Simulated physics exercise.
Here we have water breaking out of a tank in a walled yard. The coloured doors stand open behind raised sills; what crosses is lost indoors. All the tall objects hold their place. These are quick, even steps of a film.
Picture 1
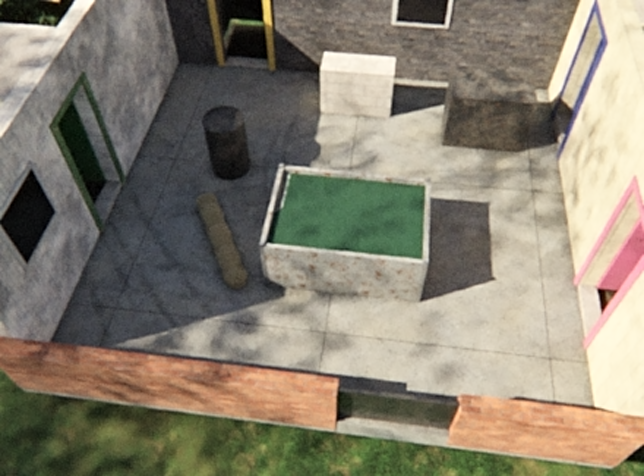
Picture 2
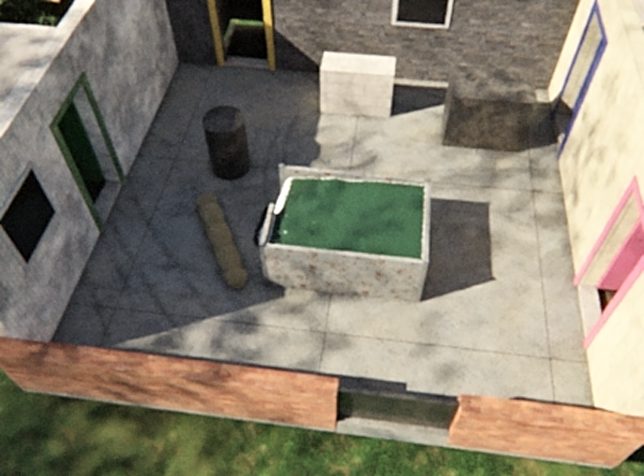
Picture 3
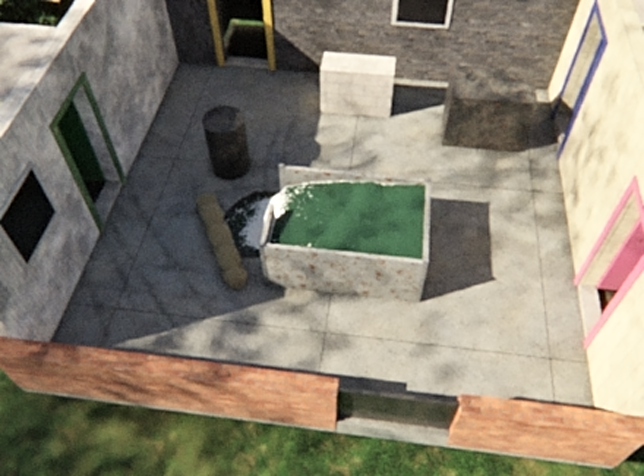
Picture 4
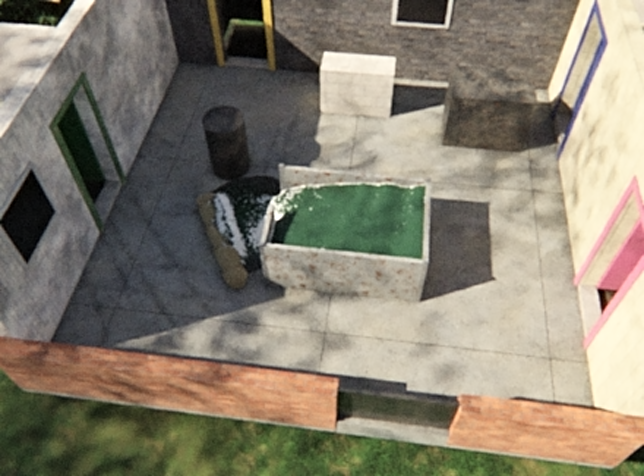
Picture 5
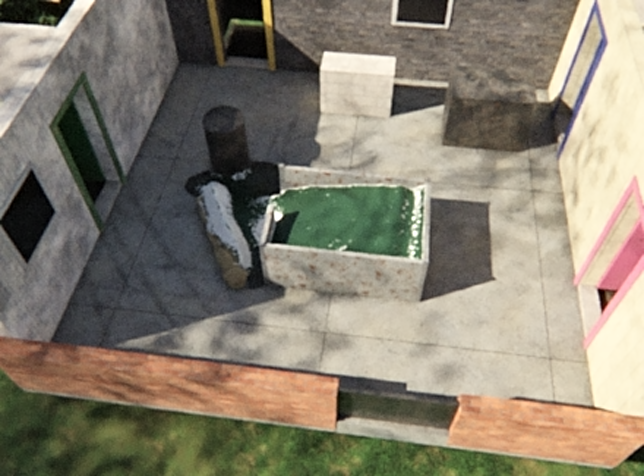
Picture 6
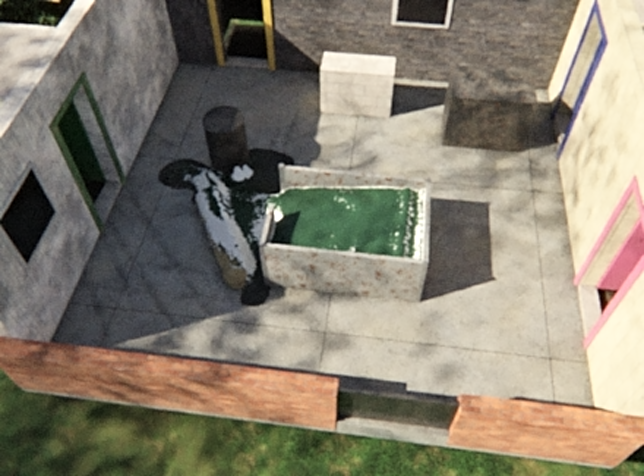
Green water pouring from the left end of an open tank, foaming over a lying log and spreading around a dark cylinder.
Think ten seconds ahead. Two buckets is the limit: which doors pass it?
In the end: The green door takes more than that; the yellow door takes more than that; the blue door stays under that; the pink door stays under that.
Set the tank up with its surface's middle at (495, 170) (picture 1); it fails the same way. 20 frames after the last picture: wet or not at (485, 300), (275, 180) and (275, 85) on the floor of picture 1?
In that order: Free of water, under water, wet.
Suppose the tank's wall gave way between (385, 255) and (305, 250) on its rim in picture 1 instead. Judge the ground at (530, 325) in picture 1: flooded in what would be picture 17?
Answer: Covered.
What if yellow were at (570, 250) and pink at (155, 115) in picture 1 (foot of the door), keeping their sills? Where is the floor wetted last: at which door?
That is the door marked yellow.
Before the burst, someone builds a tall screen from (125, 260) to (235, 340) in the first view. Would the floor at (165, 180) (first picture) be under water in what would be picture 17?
Answer: Covered.
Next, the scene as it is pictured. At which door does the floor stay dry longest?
I say the pink one.
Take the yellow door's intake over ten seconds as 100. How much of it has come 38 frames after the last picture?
Close to 85 %.
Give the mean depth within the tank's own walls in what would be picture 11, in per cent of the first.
Close to 66 %.
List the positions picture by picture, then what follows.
In the first picture, still water in the open tank at (349, 215).
In the second picture, water pours out at (282, 215) and has run to a hidden place.
In the third picture, the front is at (231, 215), out from the gap at (282, 215).
In the fourth picture, water pours out at (282, 216) and has run to (214, 196).
In the fifth picture, the front is at (193, 183), out from the gap at (282, 216).
In the sixth picture, the front is at (170, 167), out from the gap at (282, 216).
A moment on, water covers 20 % of the floor; the green door wet at the sill, nothing in, the yellow door not reached, the blue door not reached, the pink door not reached.
Next, water covers 40 % of the floor; the green door over two buckets in, the yellow door not reached, the blue door not reached, the pink door not reached.
Then, water covers 50 % of the floor; the green door far over two buckets in, the yellow door under two buckets in, the blue door not reached, the pink door not reached.
Later, water covers 70 % of the floor; the green door far over two buckets in, the yellow door over two buckets in, the blue door not reached, the pink door not reached.
In the end, water covers 95 % of the floor; the green door far over two buckets in, the yellow door over two buckets in, the blue door wet at the sill, nothing in, the pink door wet at the sill, nothing in.
